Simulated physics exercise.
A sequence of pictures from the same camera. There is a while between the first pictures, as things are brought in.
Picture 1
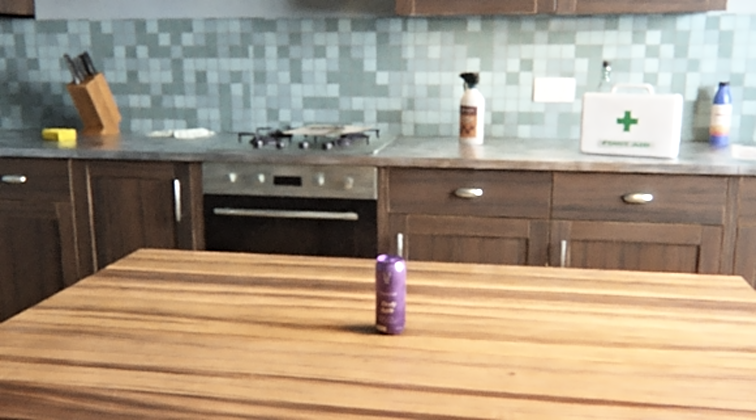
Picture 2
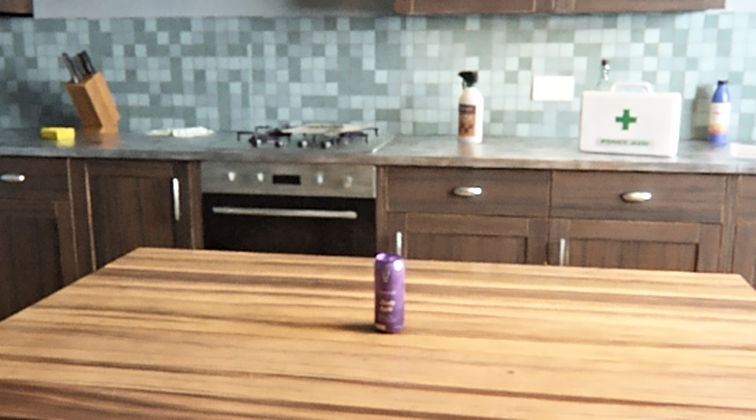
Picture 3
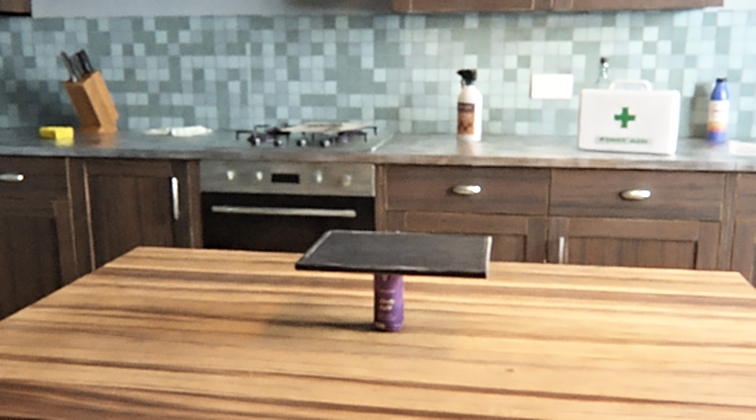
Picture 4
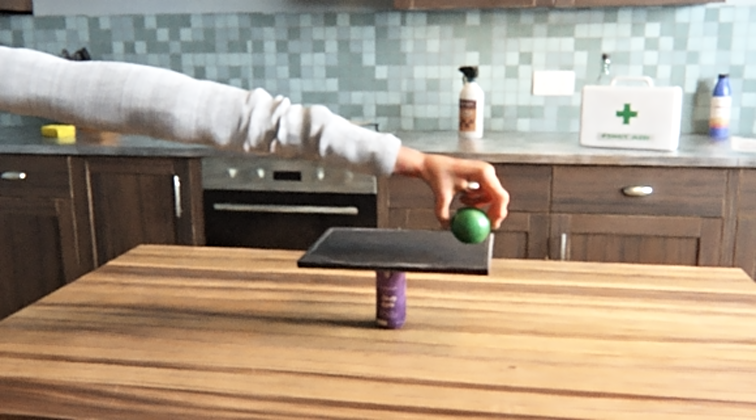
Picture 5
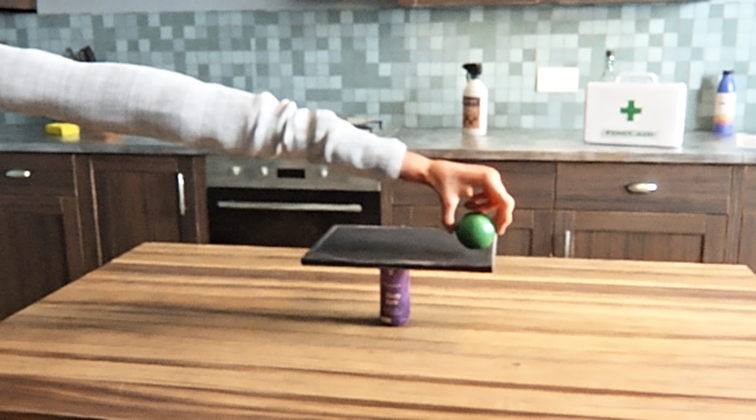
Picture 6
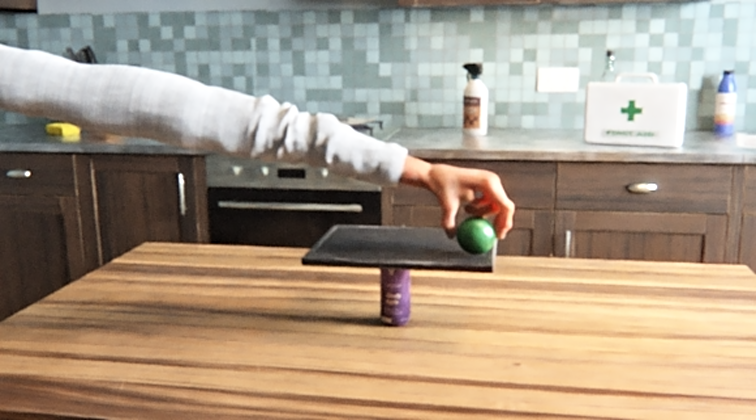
An arm in a light grey sleeve reaches in from the left across a kitchen, seen from the front over a striped wooden counter. A purple can stands alone at first, then a flat black lid lies across its top, with an oven, knife block and white first-aid case behind. The hand lowers a green apple onto the lid's right side and keeps holding it, while the view shifts very slightly.
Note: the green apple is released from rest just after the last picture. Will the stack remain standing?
No.
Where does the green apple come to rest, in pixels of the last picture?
Look near (493, 324) in the final picture.
Then, 0.40 s after the last picture, green apple now fallen; black lid tipped 61° from how it was.
Then, 0.70 s after the last picture, black lid now fallen; purple can tipped 42° from how it was.
Then, 0.80 s after the last picture, purple can now fallen.
By the end, fallen, green apple, black lid and purple can. Seen from the same camera at the end, green apple near (492, 325). The stack gives way.
